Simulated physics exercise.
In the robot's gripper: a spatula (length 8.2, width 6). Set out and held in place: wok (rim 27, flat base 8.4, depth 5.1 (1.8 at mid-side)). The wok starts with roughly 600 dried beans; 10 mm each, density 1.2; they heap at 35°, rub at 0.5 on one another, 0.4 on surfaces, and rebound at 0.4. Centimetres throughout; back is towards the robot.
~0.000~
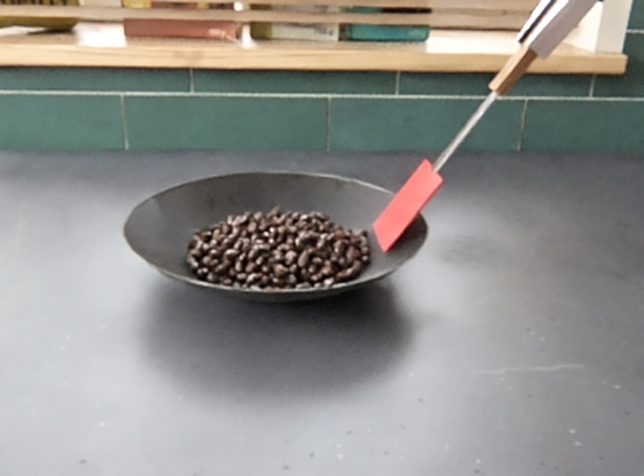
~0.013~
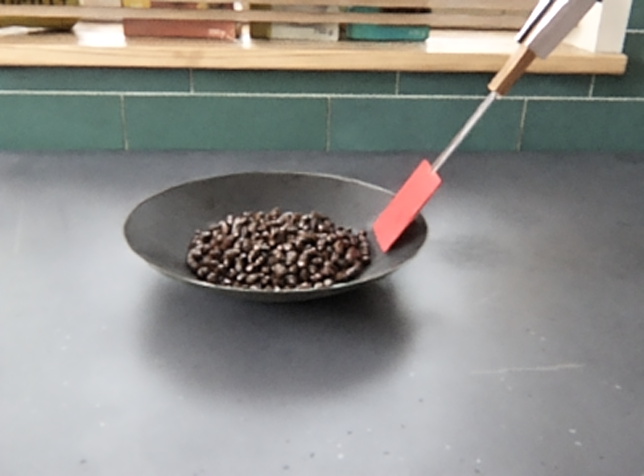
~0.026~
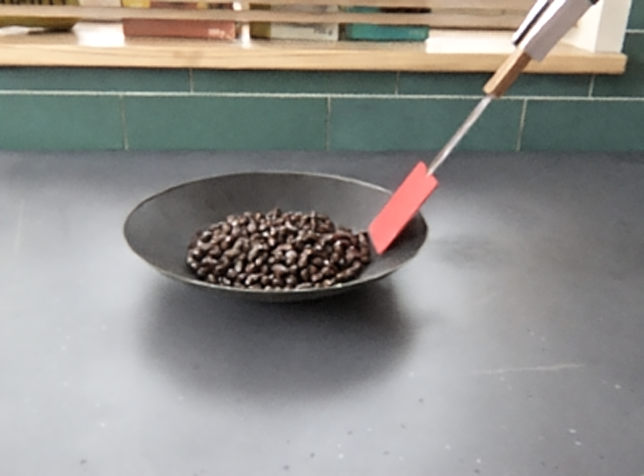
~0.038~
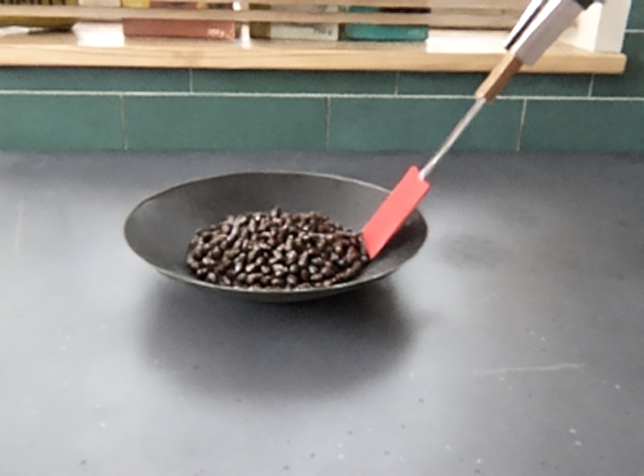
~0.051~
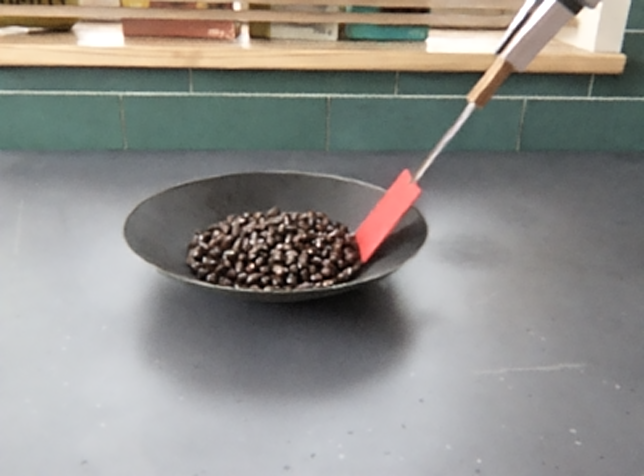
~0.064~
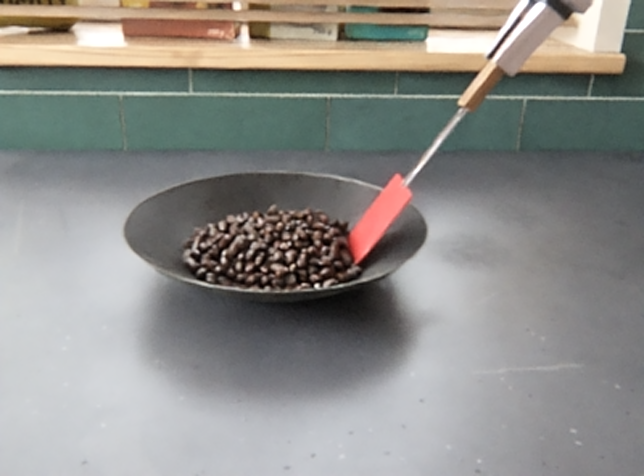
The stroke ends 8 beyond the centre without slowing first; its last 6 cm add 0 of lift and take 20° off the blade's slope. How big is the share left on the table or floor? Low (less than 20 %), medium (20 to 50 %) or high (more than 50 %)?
Answer: Low; less than 20 % of the dried beans finish on the table or floor.
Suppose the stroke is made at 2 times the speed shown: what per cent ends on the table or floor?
Some 30 per cent.
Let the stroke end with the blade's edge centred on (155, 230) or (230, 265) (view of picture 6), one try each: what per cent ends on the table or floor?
About 30 and 0 per cent.
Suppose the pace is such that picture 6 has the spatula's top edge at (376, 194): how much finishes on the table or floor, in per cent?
About 35 per cent.
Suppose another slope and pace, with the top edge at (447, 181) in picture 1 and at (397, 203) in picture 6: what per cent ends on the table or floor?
About 25 per cent.
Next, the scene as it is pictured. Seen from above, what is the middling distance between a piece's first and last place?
Some 5 cm.
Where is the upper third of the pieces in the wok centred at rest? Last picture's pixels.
Near (170, 225).
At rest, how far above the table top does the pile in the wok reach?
About 7.0 cm.
After 0.16 s, sloping 56°, highest piece 5 above the table; 605 in the wok.
After 0.25 s, sloping 49°, highest piece 6 above the table; 605 in the wok.
After 0.50 s, sloping 36°, highest piece 7 above the table; 532 in the wok, 69 on the table or floor, 4 on the blade or in flight.
After 1.55 s, sloping 36°, highest piece 7 above the table; 532 in the wok, 73 on the table or floor.
In the end, 532 in the wok, 73 on the table or floor. That is 12 % on the table or floor.
